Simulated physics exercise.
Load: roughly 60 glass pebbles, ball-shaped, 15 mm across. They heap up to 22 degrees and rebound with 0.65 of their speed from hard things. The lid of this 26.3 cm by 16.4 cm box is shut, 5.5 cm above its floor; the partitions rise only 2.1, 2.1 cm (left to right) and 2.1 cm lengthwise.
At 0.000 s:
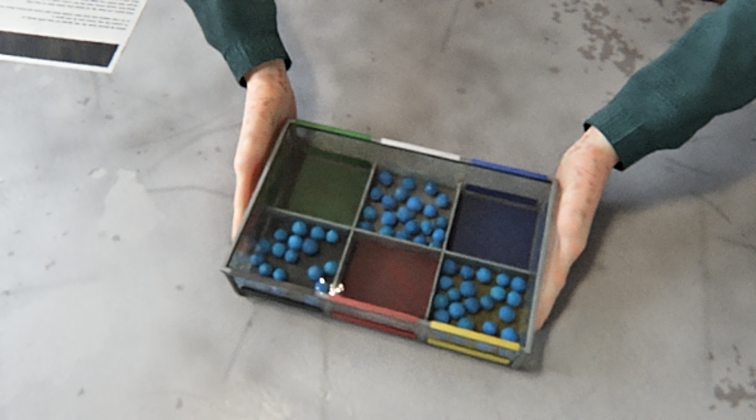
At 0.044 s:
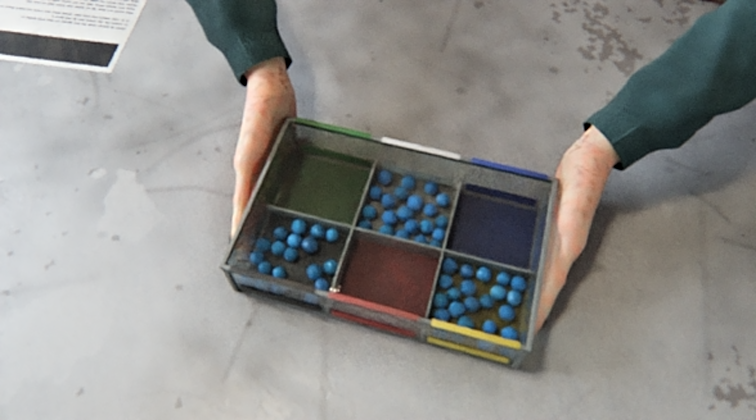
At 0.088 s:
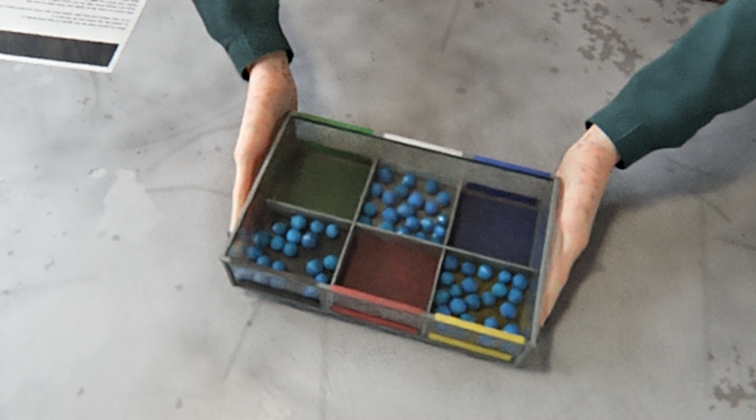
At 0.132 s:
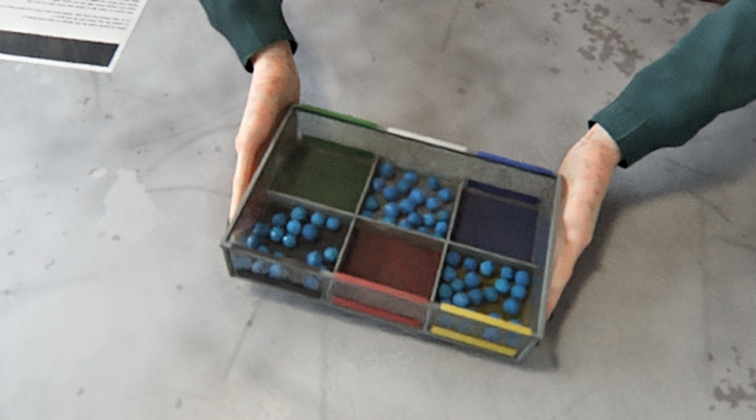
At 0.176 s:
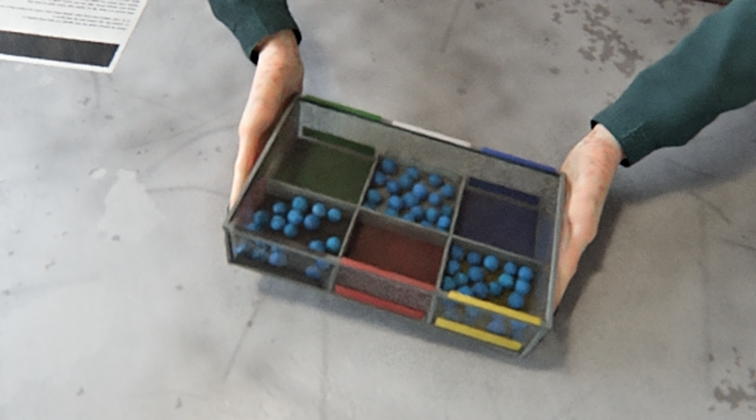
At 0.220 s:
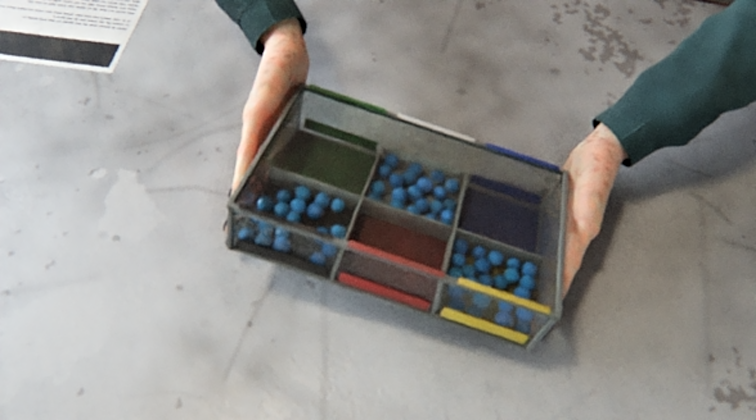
Two hands in dark green sleeves held a clear, divided box of small blue balls above a grey surface, then gradually tilted it, raising its far side while the balls stayed in three sections.
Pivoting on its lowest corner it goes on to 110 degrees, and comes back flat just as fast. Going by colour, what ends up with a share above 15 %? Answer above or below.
Red: Below, blue: Above, green: Below, yellow: Below, white: Above, black: Below.
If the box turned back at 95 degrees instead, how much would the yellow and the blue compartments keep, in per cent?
Then: Yellow 5; blue 65.
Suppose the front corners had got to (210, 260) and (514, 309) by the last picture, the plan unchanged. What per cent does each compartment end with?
Red 0; blue 0; green 60; yellow 0; white 0; black 40.
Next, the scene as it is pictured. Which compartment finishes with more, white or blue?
It is the blue one.
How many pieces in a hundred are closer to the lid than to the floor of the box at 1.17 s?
Roughly 80 per cent.
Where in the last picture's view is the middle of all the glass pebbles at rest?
At about (487, 223).
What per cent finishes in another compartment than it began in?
Some 90 per cent.
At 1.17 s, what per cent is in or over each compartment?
Red 5; blue 25; green 10; yellow 15; white 35; black 5.
After 1.17 s, tilt 110 degrees; red 5 %, blue 25 %, green 10 %, yellow 15 %, white 35 %, black 5 %.
After 1.81 s, tilt 49 degrees; blue 75 %, white 25 %.
After 2.49 s, tilt 0 degrees; blue 75 %, white 25 %.
At rest (3.4 s), red 0 %, blue 75 %, green 0 %, yellow 0 %, white 25 %, black 0 %.
